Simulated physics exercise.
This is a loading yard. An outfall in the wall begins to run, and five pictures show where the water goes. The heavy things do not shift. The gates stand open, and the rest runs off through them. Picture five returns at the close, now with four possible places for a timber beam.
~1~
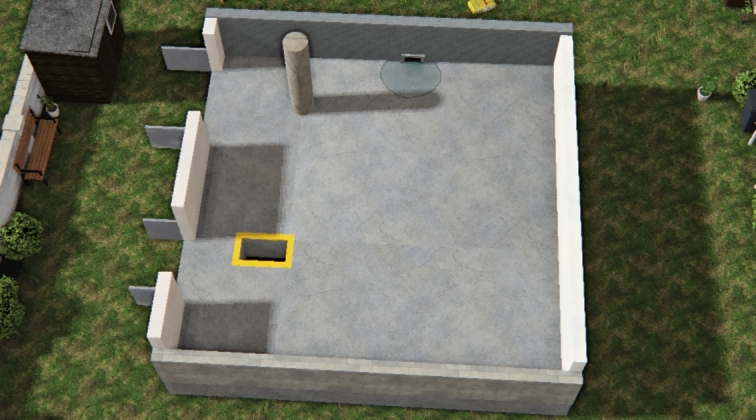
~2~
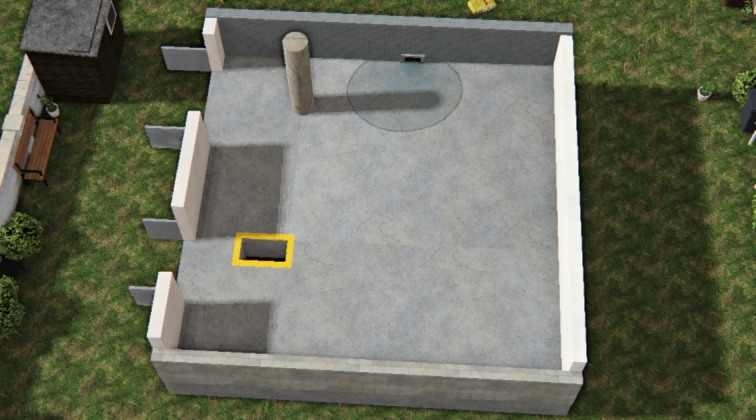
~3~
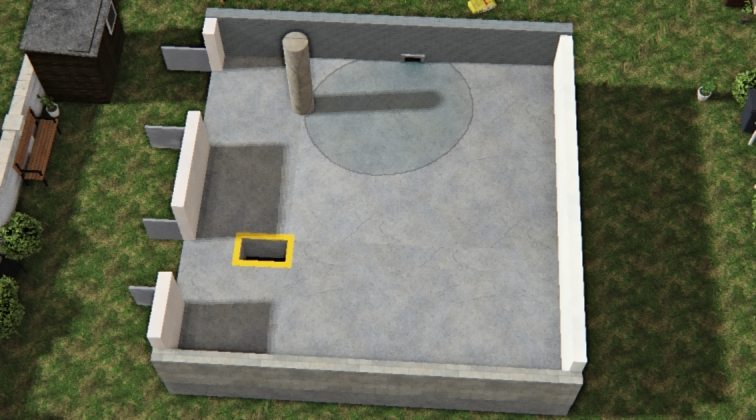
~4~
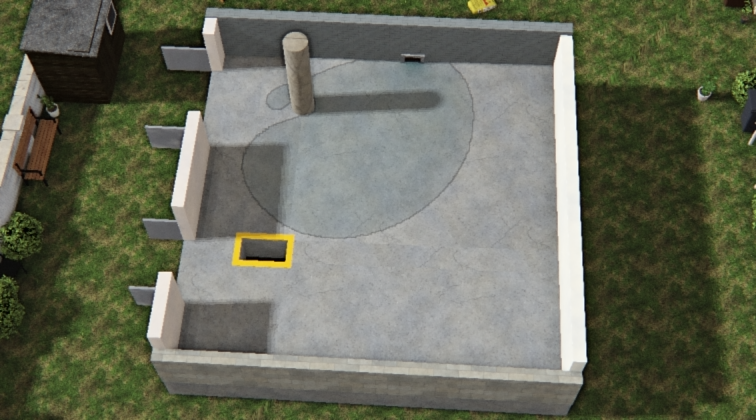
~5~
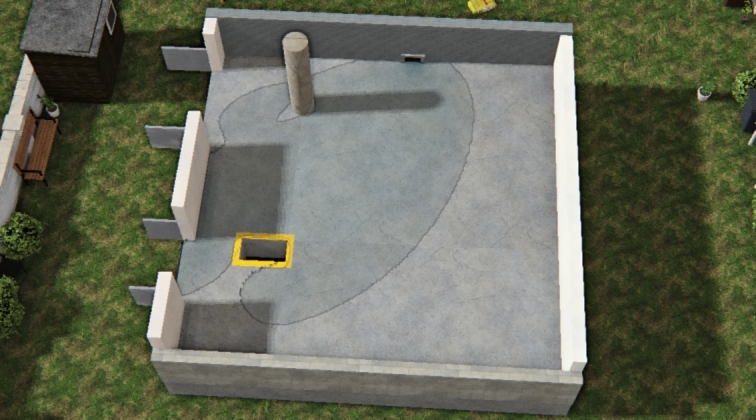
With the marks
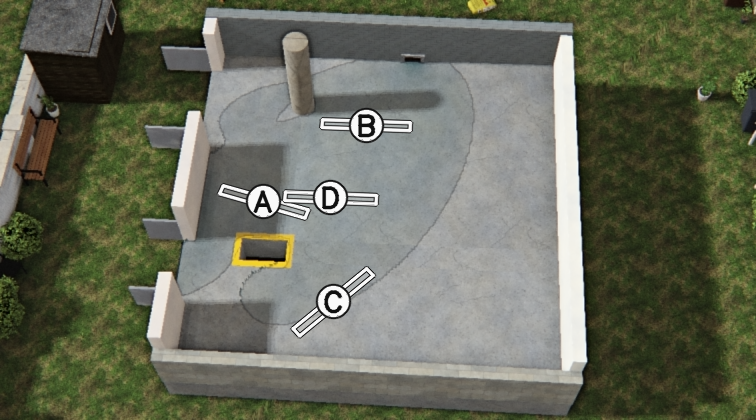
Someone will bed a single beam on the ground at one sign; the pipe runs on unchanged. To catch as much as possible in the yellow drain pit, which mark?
Spot C does it best.
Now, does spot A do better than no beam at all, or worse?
Worse.
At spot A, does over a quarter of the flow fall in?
No, it does not.
In white, A from (221, 189) to (306, 213); B from (322, 123) to (410, 126); C from (296, 332) to (369, 272); D from (285, 196) to (376, 199).
If A is chosen, about 18 % of the stream goes into the yellow drain pit, about 79 % out by the gates.
If B is chosen, about 14 % of the stream goes into the yellow drain pit, about 82 % out by the gates.
If C is chosen, about 31 % of the stream goes into the yellow drain pit, about 65 % out by the gates.
If D is chosen, about 12 % of the stream goes into the yellow drain pit, about 87 % out by the gates.
